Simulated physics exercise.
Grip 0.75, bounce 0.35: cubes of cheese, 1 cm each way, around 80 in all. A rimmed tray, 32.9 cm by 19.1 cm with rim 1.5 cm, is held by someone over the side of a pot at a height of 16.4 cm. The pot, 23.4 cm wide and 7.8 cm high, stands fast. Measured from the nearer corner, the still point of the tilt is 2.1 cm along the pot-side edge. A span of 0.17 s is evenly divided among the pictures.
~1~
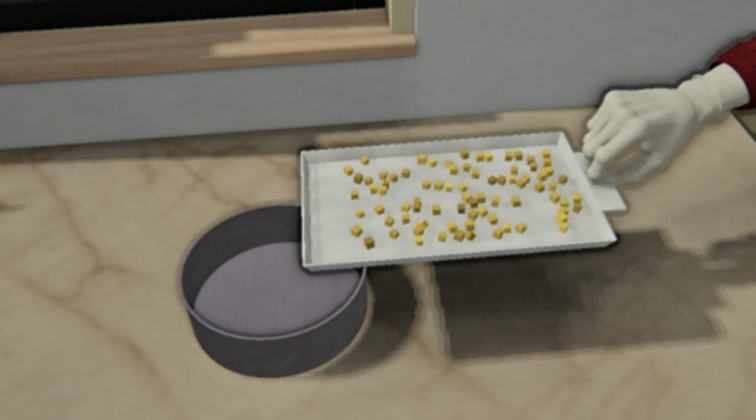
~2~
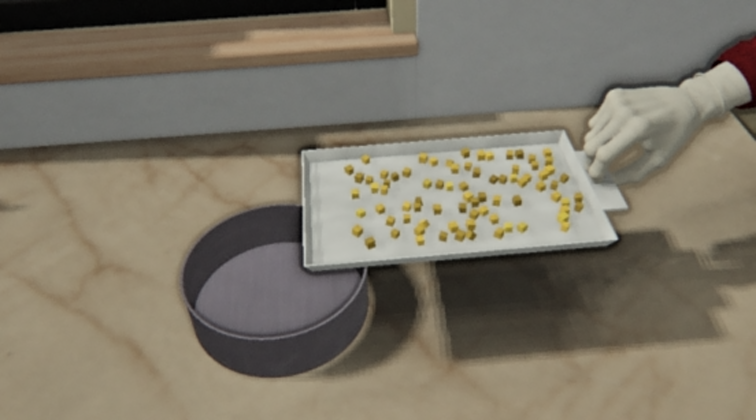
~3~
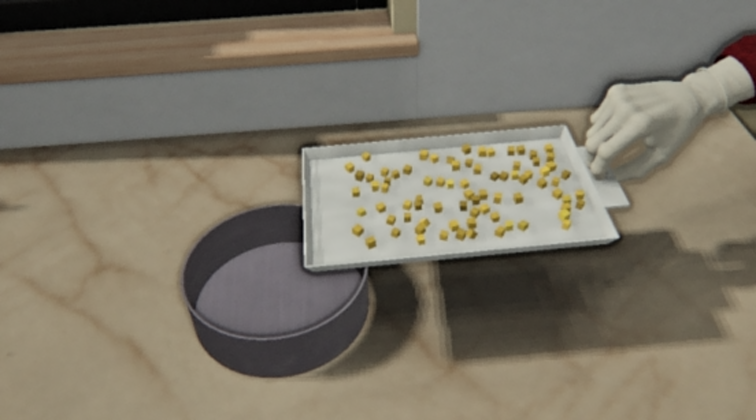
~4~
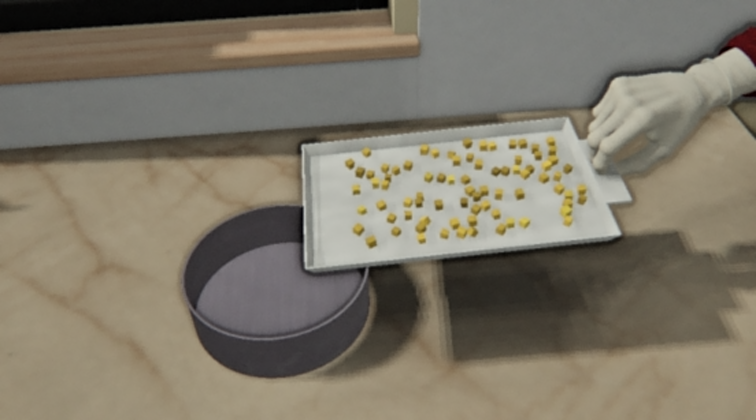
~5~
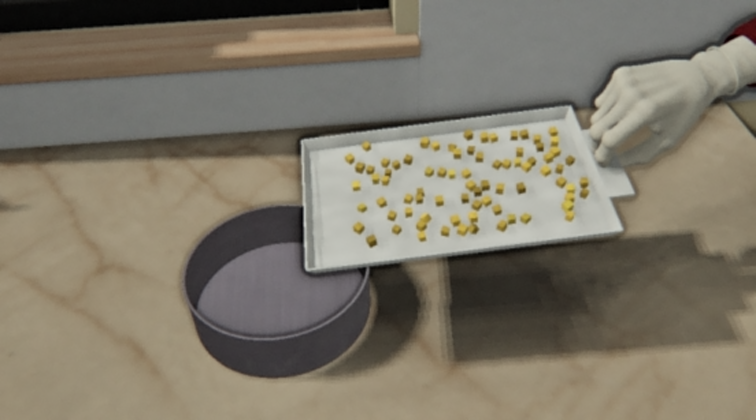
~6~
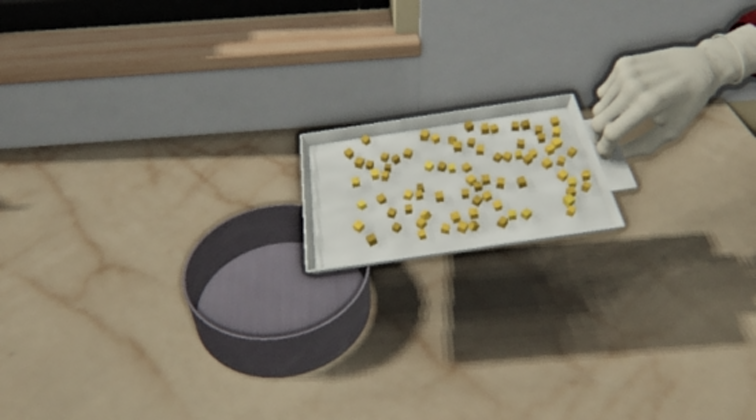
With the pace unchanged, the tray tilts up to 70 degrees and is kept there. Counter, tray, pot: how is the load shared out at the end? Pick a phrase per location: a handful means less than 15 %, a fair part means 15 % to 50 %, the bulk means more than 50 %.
Counter: The bulk, left on the tray: A handful, pot: A handful.
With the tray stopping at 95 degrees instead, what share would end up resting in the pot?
That would be around 5 percent.
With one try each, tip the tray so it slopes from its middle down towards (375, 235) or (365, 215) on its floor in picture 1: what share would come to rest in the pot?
Approximately 30 percent, then 85 percent.
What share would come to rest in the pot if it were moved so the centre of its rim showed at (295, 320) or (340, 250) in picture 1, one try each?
Around 65 per cent, then around 0 per cent.
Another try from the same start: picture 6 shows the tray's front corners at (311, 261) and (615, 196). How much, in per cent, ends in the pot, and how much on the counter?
Split: Pot = 90, counter = 10.
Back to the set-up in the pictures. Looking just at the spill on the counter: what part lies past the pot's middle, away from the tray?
40 per cent.
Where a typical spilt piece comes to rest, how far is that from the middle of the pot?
About 26 cm from the centre.
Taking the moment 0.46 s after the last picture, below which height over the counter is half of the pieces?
Around 22 cm up.
Then, 0.28 s after the last picture, tilt 41 degrees; the tray holds 100 %, the pot 0 %.
Then, 0.46 s after the last picture, tilt 60 degrees; the tray holds 100 %, the pot 0 %.
Then, 0.76 s after the last picture, tilt 70 degrees; the tray holds 10 %, the pot 0 %.
In the end, counter 100 %, tray 0 %, pot 0 %.
